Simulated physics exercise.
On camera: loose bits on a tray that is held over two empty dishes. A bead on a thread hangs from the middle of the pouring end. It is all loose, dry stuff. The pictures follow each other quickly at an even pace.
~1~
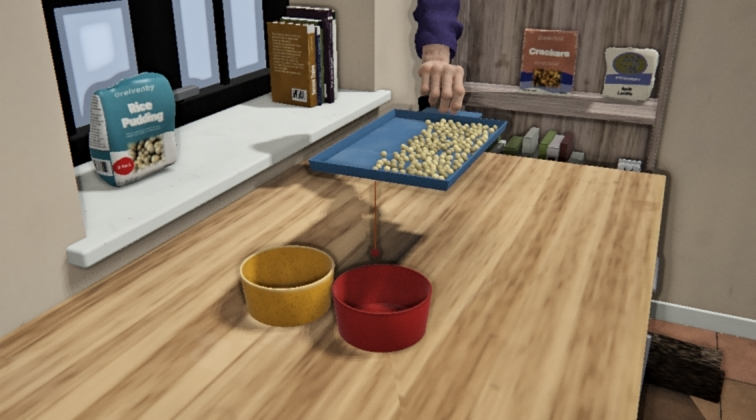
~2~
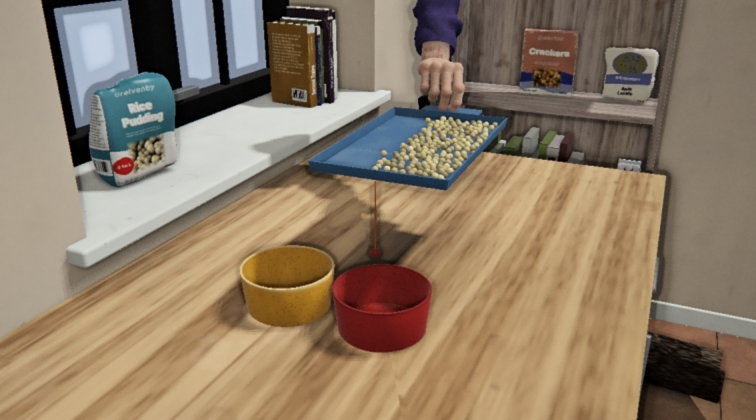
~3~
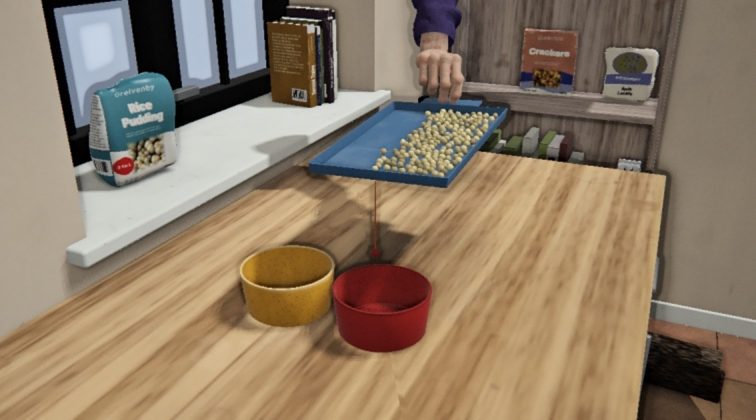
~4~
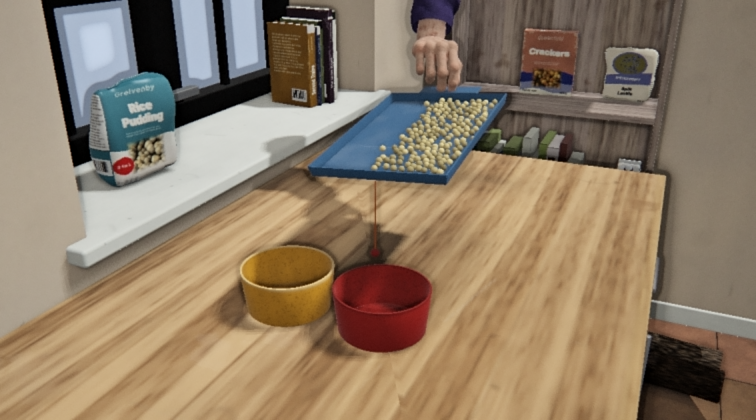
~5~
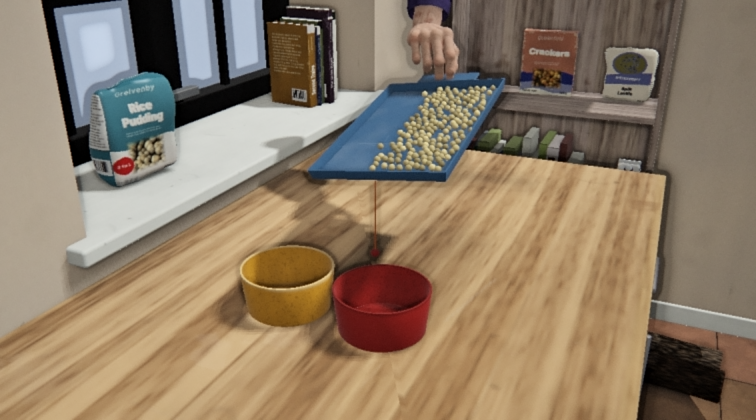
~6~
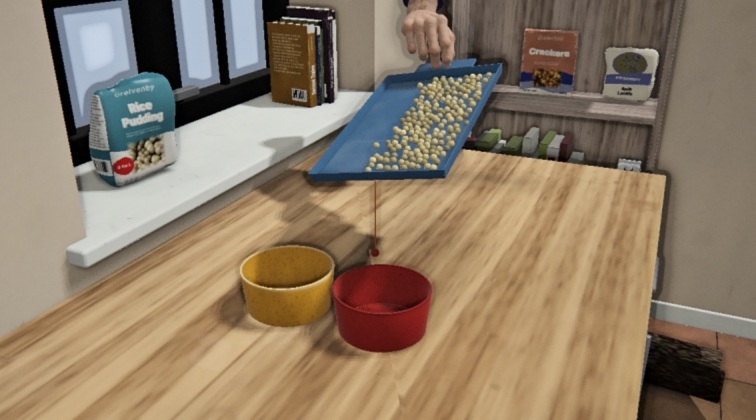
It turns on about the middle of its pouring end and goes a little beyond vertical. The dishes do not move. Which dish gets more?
It favours the left dish.
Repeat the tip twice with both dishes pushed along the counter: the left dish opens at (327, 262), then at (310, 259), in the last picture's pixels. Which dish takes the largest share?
At the first place the left one, at the second the left dish.
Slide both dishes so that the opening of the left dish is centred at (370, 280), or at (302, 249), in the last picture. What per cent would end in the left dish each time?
Roughly 0 per cent, and 90 per cent.
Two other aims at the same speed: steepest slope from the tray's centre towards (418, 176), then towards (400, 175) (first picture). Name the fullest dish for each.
First right, then the dish on the right.
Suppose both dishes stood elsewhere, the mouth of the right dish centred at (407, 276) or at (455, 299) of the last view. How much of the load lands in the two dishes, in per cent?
First some 100, then 10 per cent.
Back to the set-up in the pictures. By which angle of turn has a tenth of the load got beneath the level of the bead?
At about 60°.
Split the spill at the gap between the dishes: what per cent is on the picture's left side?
About 40 per cent.
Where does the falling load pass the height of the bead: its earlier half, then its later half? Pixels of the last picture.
First near (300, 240), later near (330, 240).
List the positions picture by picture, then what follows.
Corners of the pouring end (312, 159) and (447, 180), level; middle of the load (443, 147), soya beans; left dish (263, 304); right dish (361, 329); bead on its thread (375, 253), in the first frame.
Corners of the pouring end (311, 160) and (446, 179), level; middle of the load (443, 145), in the second frame.
Corners of the pouring end (311, 162) and (446, 177), tipped barely, lowest at the left corner; middle of the load (442, 140), in the third frame.
Corners of the pouring end (311, 166) and (445, 174), tipped a little, lowest at the left corner; middle of the load (442, 132), in the fourth frame.
Corners of the pouring end (311, 169) and (444, 171), tipped a little, lowest at the left corner; middle of the load (440, 124), in the fifth frame.
Corners of the pouring end (311, 172) and (442, 168), tipped clearly, lowest at the left corner; middle of the load (435, 118), roughly two thirds on the move; left dish (263, 304); right dish (361, 329), in the sixth frame.
Just after the last frame, tray tipped steeply; roughly two thirds on the tray; about a tenth in the left dish; about a tenth in the air.
A moment on, tray tipped right over; about a tenth on the tray; roughly two thirds in the left dish; roughly a quarter outside both; about a tenth in the air.
Further on, tray tipped past a quarter turn; just a few in the right dish; roughly two thirds in the left dish; roughly a third outside both.
When it is over, tray tipped past a quarter turn; just a few in the right dish; roughly two thirds in the left dish; roughly a third outside both.
